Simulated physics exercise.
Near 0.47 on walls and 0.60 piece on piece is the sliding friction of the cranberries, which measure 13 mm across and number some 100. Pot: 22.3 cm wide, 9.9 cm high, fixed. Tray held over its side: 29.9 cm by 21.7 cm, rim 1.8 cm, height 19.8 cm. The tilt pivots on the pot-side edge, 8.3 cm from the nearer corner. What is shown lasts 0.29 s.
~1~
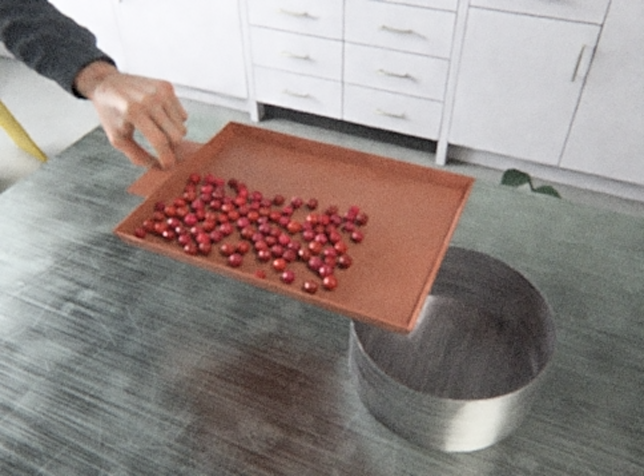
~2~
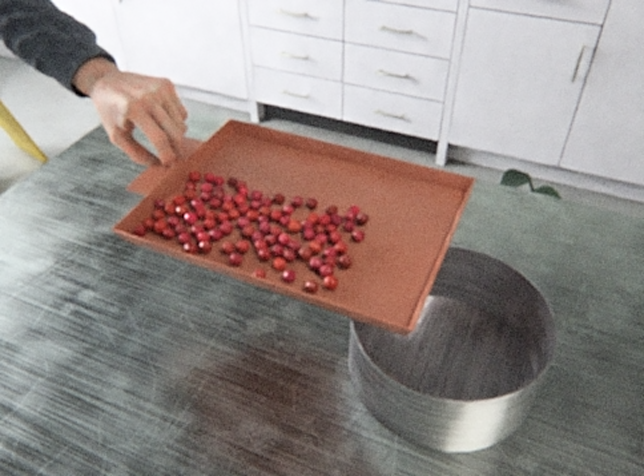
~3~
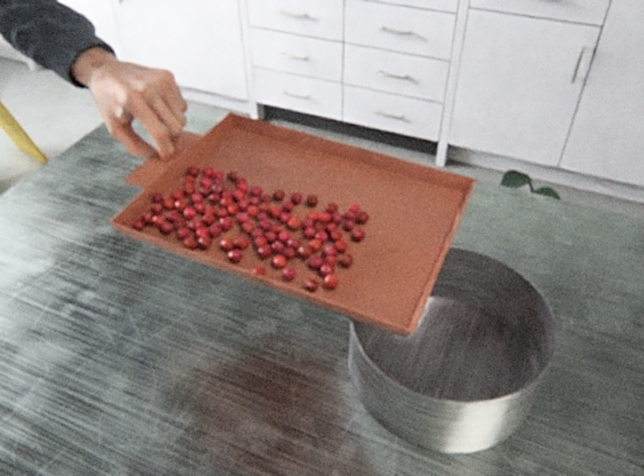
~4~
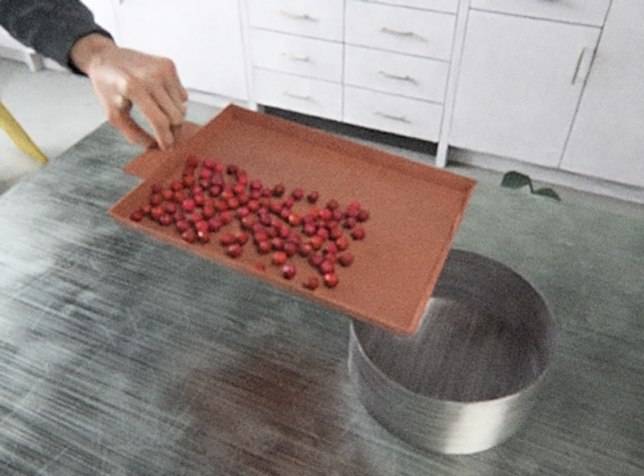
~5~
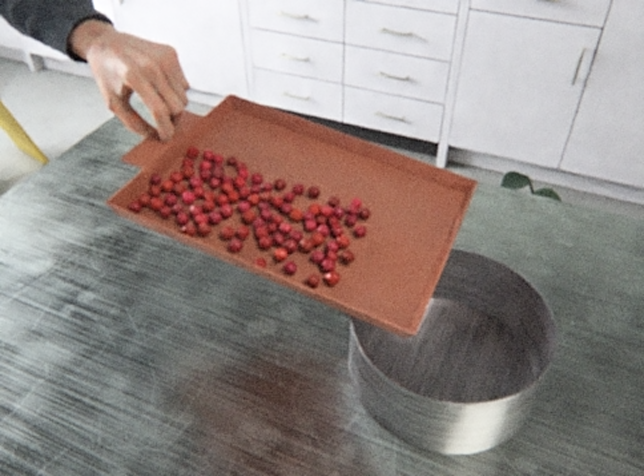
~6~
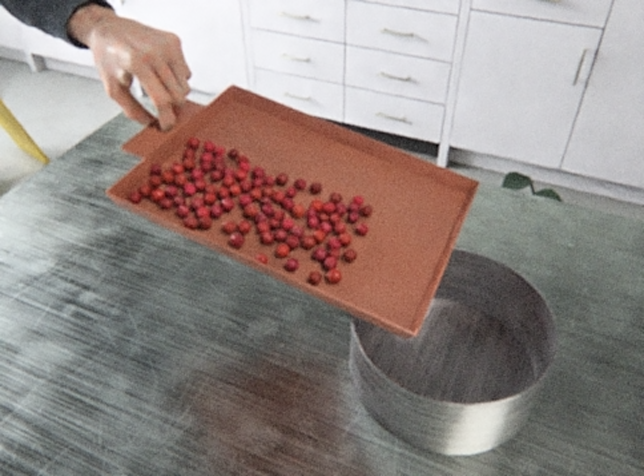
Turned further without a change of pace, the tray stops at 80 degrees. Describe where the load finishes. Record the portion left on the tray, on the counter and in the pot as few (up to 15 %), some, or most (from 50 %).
Result. Tray: Few; counter: Some; pot: Most.
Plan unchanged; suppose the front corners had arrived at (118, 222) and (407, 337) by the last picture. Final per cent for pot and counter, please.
Final per cent - pot 10, counter 90.
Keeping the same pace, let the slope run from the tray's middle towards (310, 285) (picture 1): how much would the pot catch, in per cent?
Estimate: Near 10 per cent.
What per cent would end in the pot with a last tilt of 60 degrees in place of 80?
It would be near 0 per cent.
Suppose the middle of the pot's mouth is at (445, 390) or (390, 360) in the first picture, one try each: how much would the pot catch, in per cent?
Estimates: 85 % and 70 %, in that order.
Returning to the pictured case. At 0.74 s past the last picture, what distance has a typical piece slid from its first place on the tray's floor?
It has moved some 14 cm from its start.
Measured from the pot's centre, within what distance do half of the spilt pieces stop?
Close to 18 cm, give or take.
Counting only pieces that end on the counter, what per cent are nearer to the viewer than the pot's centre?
Estimate: Close to 100 per cent of the pieces.
Then, 0.74 s after the last picture, tilt 43 degrees; the tray holds 100 %, the pot 0 %.
Then, 1.23 s after the last picture, tilt 65 degrees; the tray holds 95 %, the pot 0 %.
Then, 1.78 s after the last picture, tilt 80 degrees; the tray holds 50 %, the pot 15 %.
In the end, tray 0 %, counter 25 %, pot 75 %.
